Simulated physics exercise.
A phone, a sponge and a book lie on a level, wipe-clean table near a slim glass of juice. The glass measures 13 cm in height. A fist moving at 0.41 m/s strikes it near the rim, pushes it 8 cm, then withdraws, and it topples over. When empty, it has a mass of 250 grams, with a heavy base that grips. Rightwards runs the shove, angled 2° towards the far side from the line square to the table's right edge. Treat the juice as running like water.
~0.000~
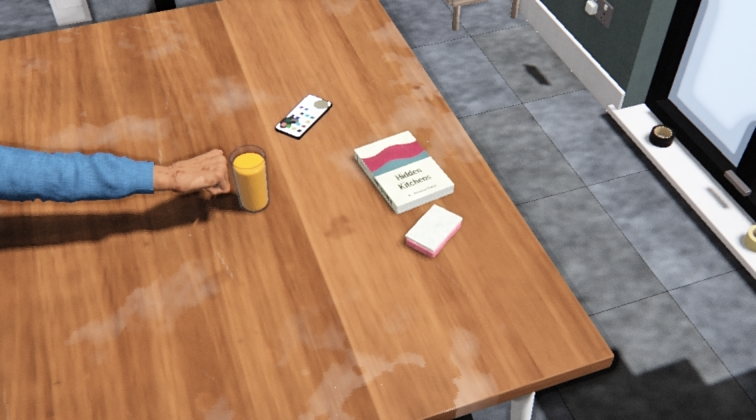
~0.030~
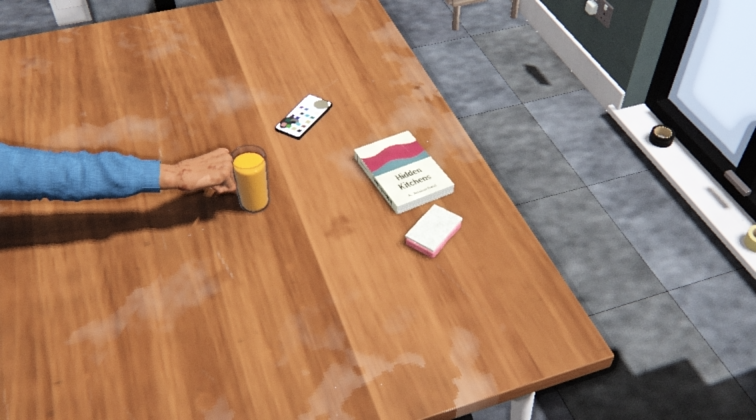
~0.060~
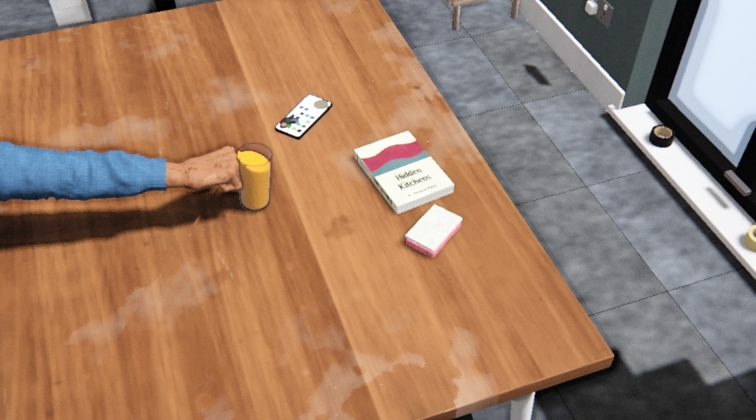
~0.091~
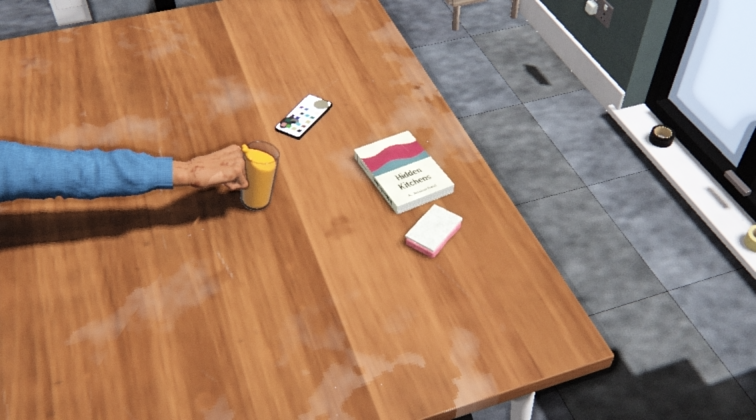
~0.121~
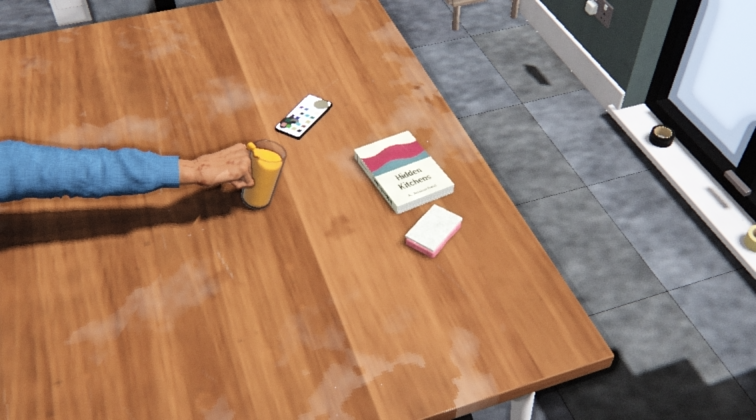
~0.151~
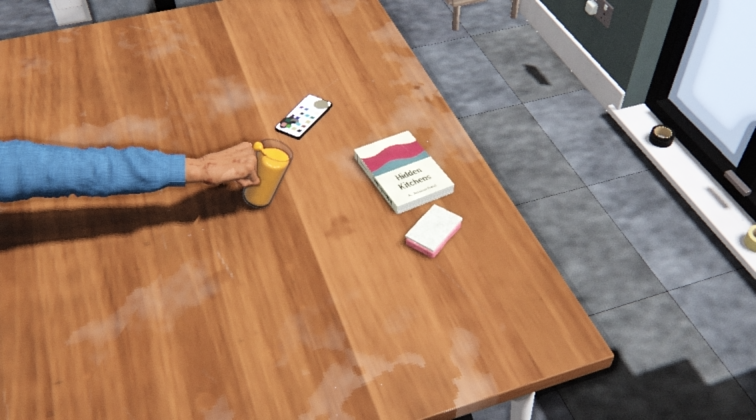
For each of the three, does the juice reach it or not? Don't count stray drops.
Phone - yes; sponge - yes; book - yes.
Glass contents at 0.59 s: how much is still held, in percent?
Estimate: Around 32 in a hundred.
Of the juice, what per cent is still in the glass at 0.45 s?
About 56 %.
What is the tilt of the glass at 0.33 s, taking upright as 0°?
Looks like close to 76 degrees of lean.
Then, 0.33 s in, the tilt is 77° and 93 per cent is in the glass, 0 has run off the table; wet so far, nothing.
Then, 0.45 s in, the tilt is 88° and 55 per cent is in the glass, 0 has run off the table; wet so far, book.
Then, 0.59 s in, the tilt is 88° and 32 per cent is in the glass, 0 has run off the table; wet so far, sponge, book.
Then, 0.83 s in, the tilt is 88° and 18 per cent is in the glass, 1 has run off the table; wet so far, phone, sponge, book.
Finally, 5 per cent is in the glass, 4 has run off the table; wet so far, phone, sponge, book.
